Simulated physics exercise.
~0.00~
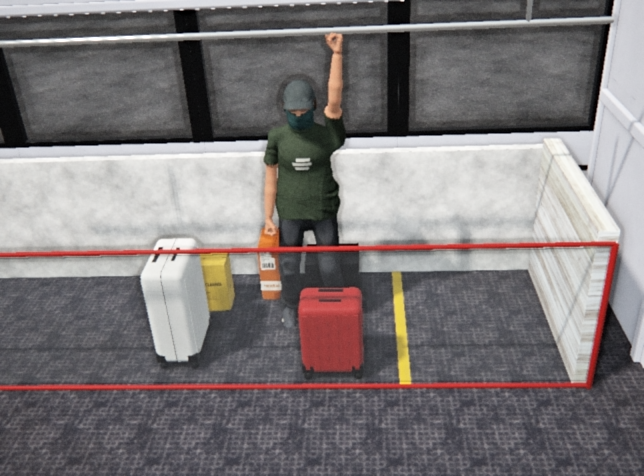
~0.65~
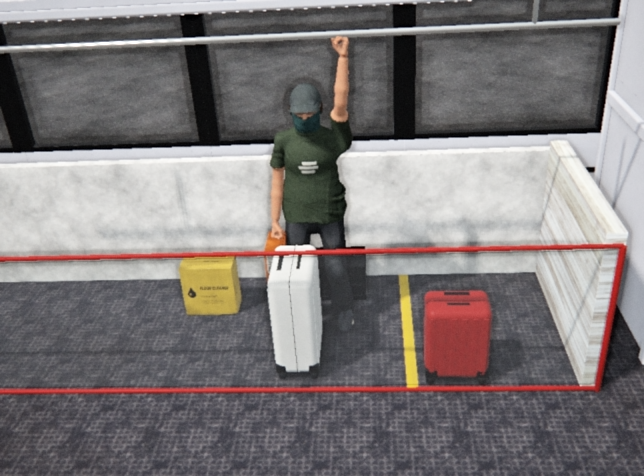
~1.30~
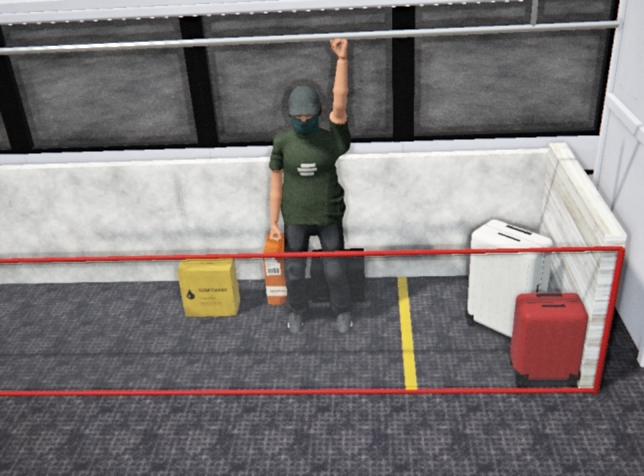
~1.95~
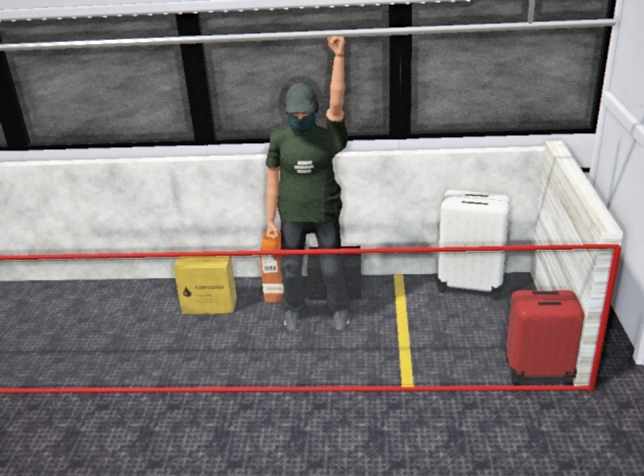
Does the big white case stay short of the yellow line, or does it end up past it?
It ends up past the yellow line, standing upright near the rear wall on the right side of the bay.
At first, a masked passenger in a cap and green shirt stands in a tram's luggage bay, one arm raised to the rail, with a white case and a smaller red case left of the yellow line. Both cases roll right, the red one crossing the line first while the white one passes in front of the passenger. The white case then crosses too, and both reach the right end of the bay. Finally the white case shifts back and slightly left towards the rear wall, still upright beyond the line. The passenger, yellow carton, orange pack and black crate stay put.
